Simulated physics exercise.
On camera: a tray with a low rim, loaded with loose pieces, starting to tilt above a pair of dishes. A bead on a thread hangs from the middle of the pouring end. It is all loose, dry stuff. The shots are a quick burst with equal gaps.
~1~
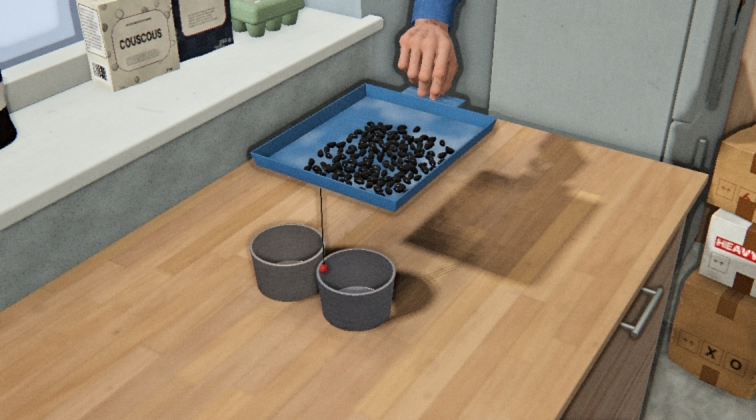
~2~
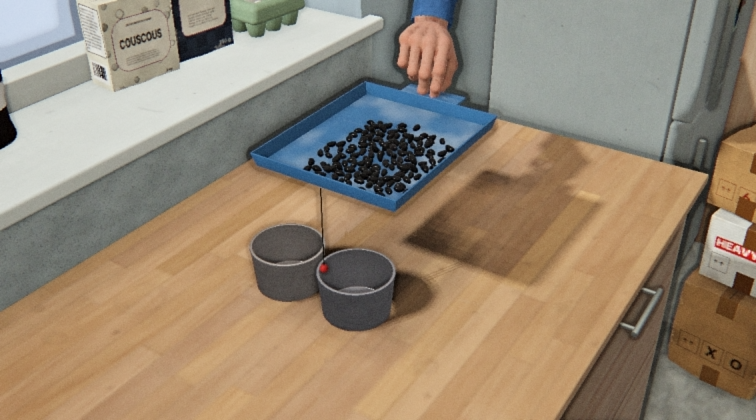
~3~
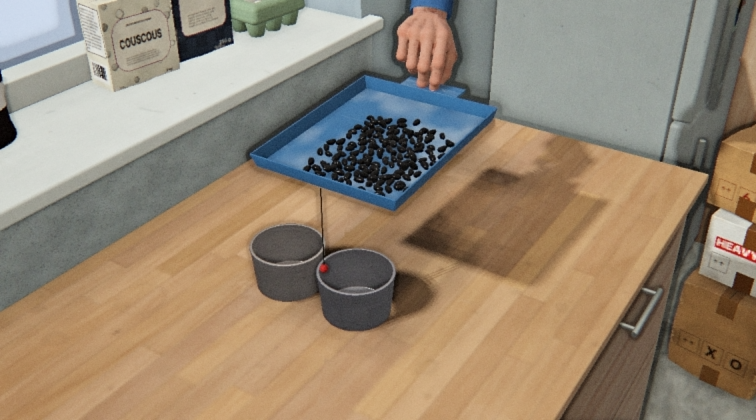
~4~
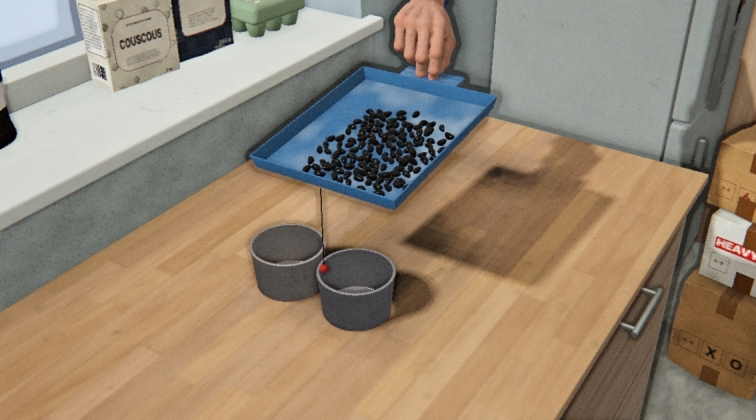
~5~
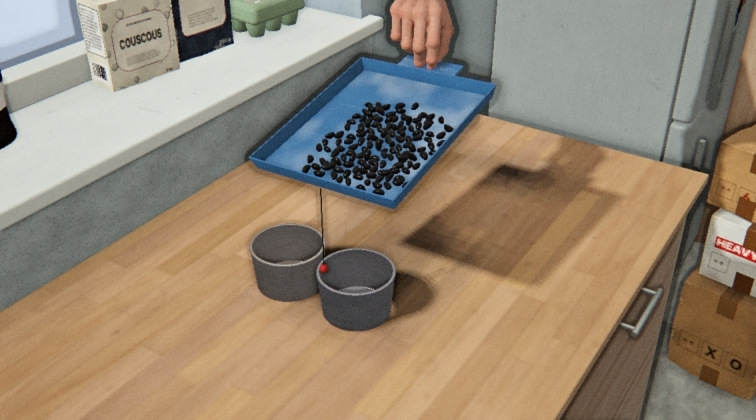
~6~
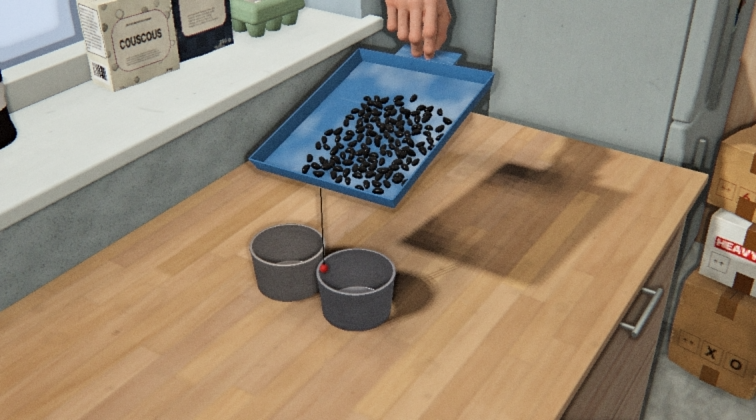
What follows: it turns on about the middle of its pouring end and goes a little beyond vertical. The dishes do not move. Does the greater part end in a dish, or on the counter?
Together they catch less than half.
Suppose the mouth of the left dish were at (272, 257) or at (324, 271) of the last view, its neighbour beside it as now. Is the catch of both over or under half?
In turn: Under half; less than half.
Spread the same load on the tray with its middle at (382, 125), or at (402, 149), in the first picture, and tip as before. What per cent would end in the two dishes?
Roughly 10 per cent, and 0 per cent.
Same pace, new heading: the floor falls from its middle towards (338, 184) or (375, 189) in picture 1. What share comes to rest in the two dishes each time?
Near 0 % and 10 %.
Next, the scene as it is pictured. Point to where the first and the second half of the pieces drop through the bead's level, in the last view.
Around (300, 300) and then (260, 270).
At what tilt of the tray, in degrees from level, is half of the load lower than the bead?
Around 115° of tilt.
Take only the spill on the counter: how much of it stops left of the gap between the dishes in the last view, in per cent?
It comes to 80 per cent or so.
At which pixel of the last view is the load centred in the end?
At about (279, 341).
Shortly afterwards, tray tipped steeply; all but a few on the tray; only a few in the air.
Next, tray tipped right over; all but a few on the tray; only a few outside both.
Some moments later, tray tipped past a quarter turn; only a few in the left dish; all but a few outside both.
In the end, tray tipped past a quarter turn; none at all in the right dish; only a few in the left dish; all but a few outside both.
